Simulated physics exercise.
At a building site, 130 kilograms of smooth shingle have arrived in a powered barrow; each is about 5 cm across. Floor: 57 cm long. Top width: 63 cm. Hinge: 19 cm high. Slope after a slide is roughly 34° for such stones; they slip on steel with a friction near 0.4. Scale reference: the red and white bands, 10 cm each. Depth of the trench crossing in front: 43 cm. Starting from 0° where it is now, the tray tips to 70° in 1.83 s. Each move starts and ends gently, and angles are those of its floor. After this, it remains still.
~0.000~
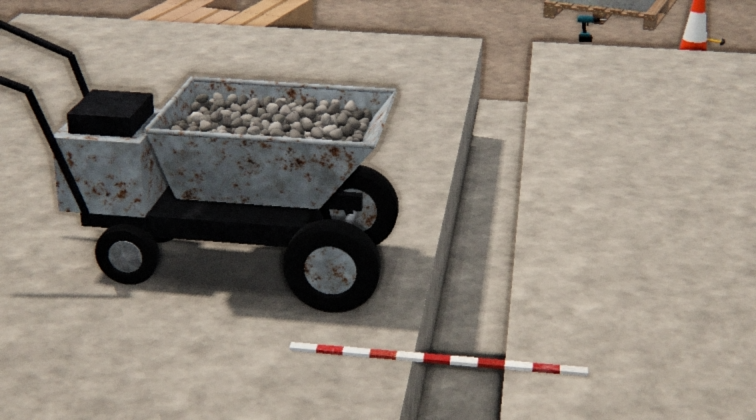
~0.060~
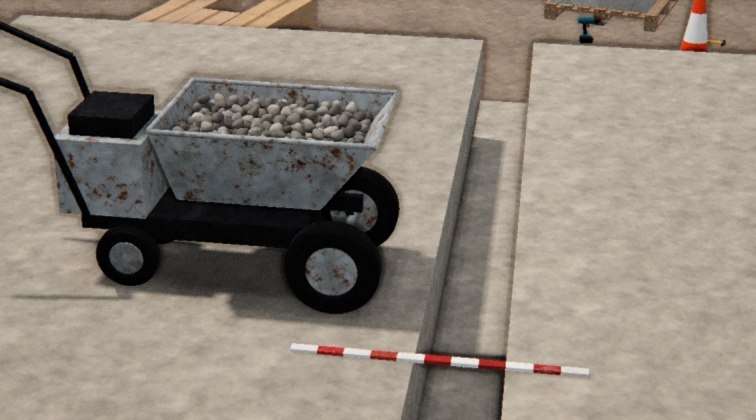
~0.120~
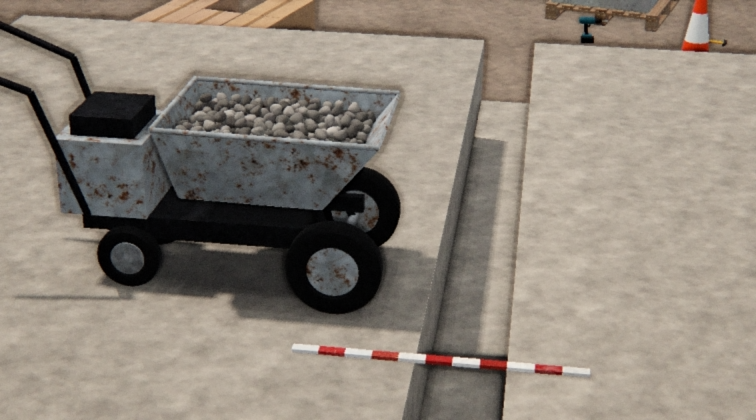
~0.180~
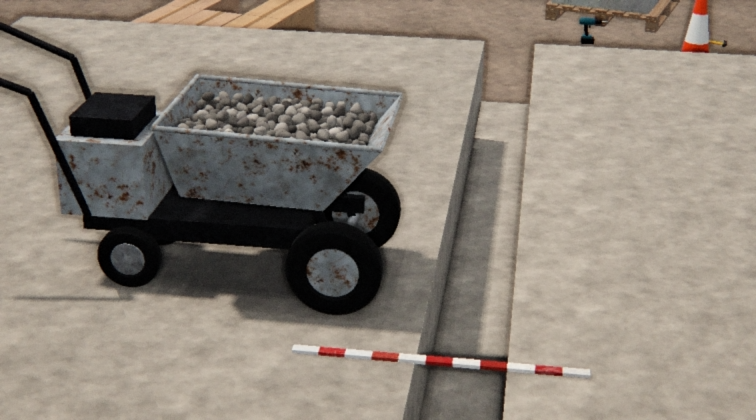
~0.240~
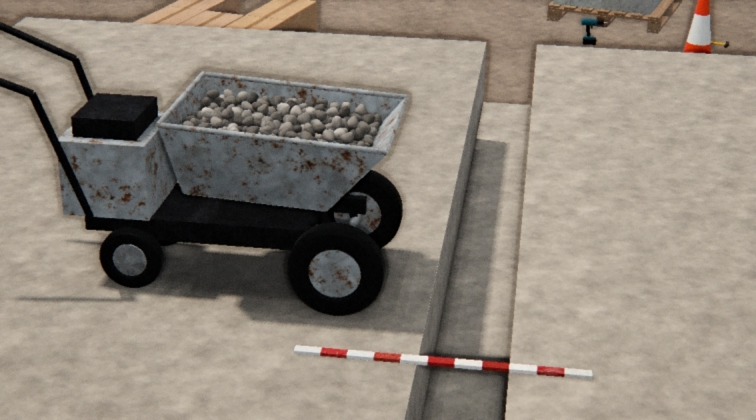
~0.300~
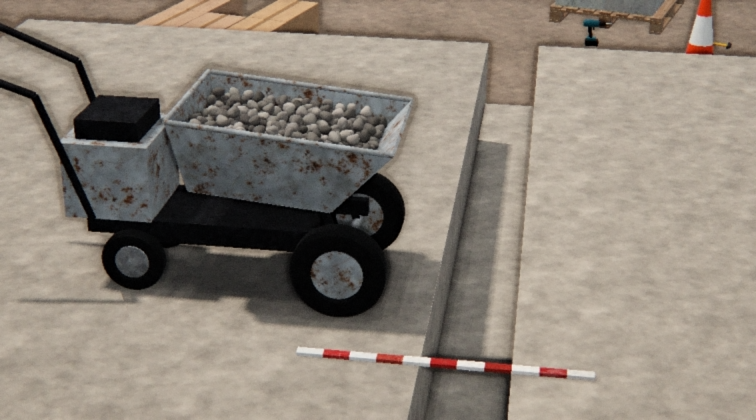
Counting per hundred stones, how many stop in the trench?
Some 45.
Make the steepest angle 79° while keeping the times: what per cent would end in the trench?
Then about 45 per cent.
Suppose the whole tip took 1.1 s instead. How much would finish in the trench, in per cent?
It'd be some 35 per cent.
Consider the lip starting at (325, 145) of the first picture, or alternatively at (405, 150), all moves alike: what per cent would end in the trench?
It'd be around 90 per cent and after that around 20 per cent.
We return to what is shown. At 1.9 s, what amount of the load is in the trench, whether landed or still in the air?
About 15%.
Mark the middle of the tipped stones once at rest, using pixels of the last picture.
I'd put it close to (536, 292).
After 1.4 s the floor is at 59°; 98 % in the tray, 1 % in the trench; the foremost stones are at (505, 235).
After 1.9 s the floor is at 70°; 39 % in the tray, 16 % in the trench, 45 % past the trench; the foremost stones are at (664, 301).
After 2.3 s the floor is at 70°; 16 % in the tray, 27 % in the trench, 57 % past the trench; the foremost stones are at (744, 301).
After 4.2 s the floor is at 70°; 0 % in the tray, 45 % in the trench, 55 % past the trench; the foremost stones are past the picture's edge.
